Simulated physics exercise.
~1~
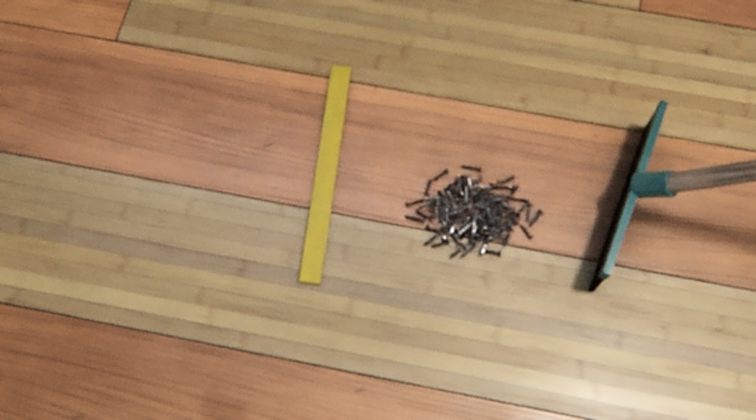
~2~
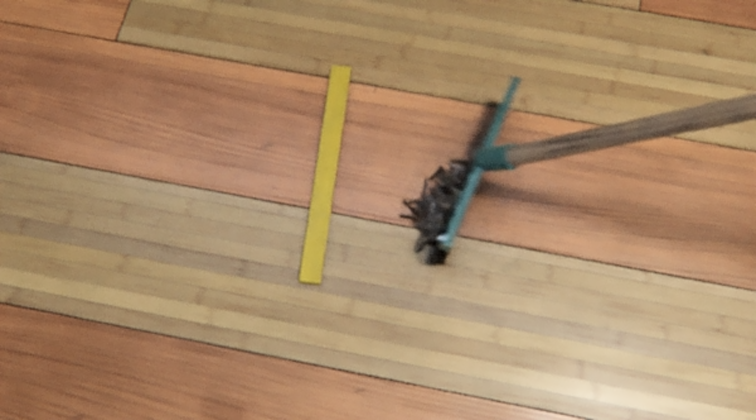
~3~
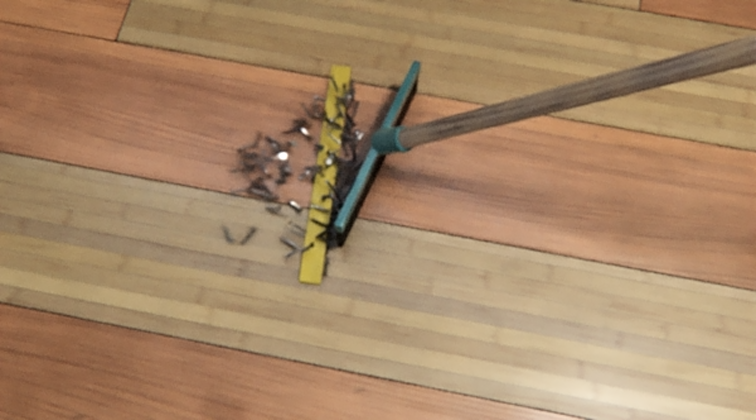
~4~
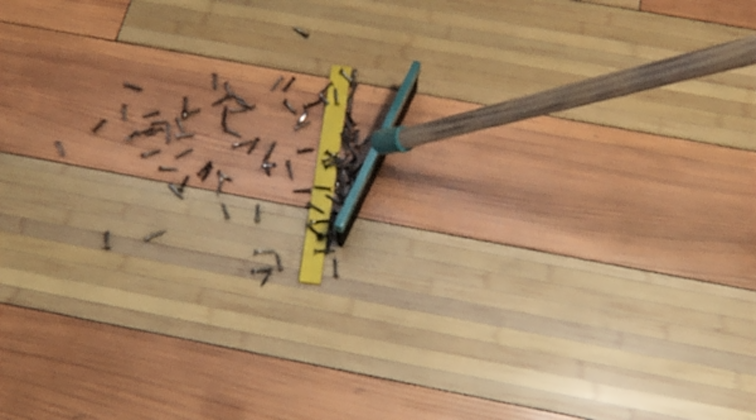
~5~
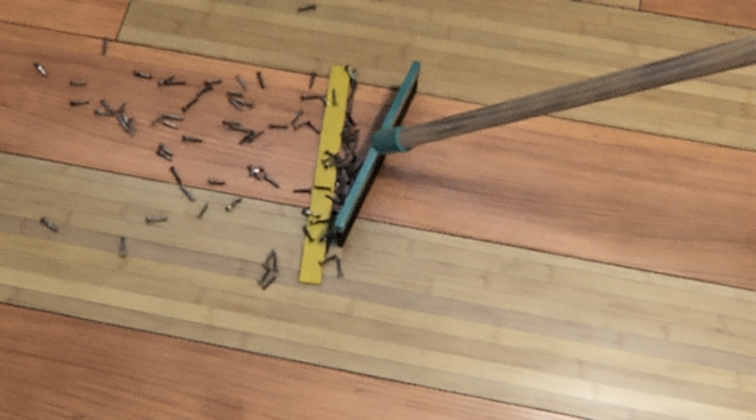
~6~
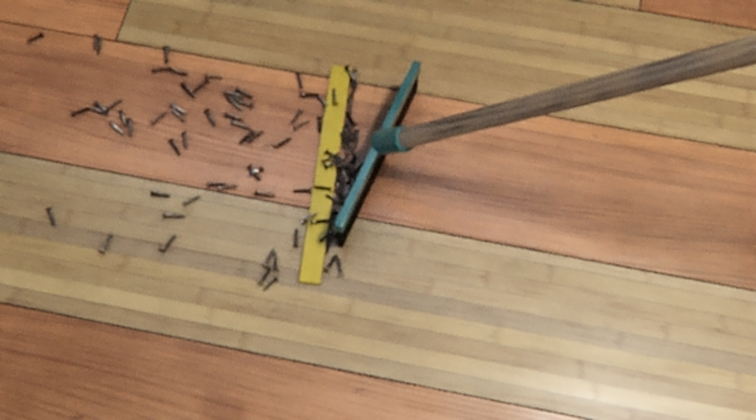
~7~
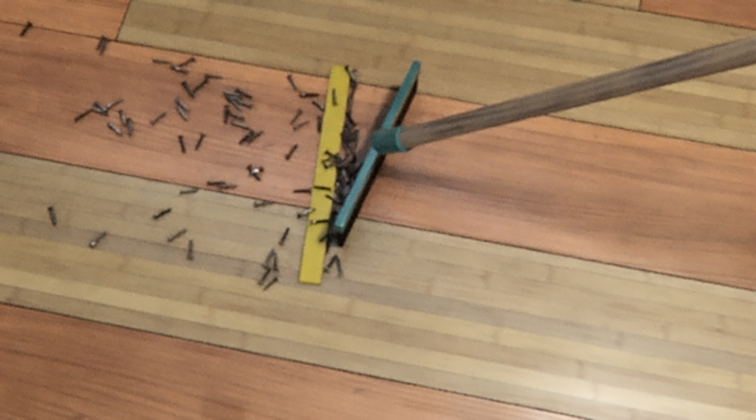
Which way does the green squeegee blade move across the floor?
The blade moves to the left, pushing the screws toward the yellow strip.
A green squeegee sweeps screws left, stops by a yellow strip, and many scatter past it.
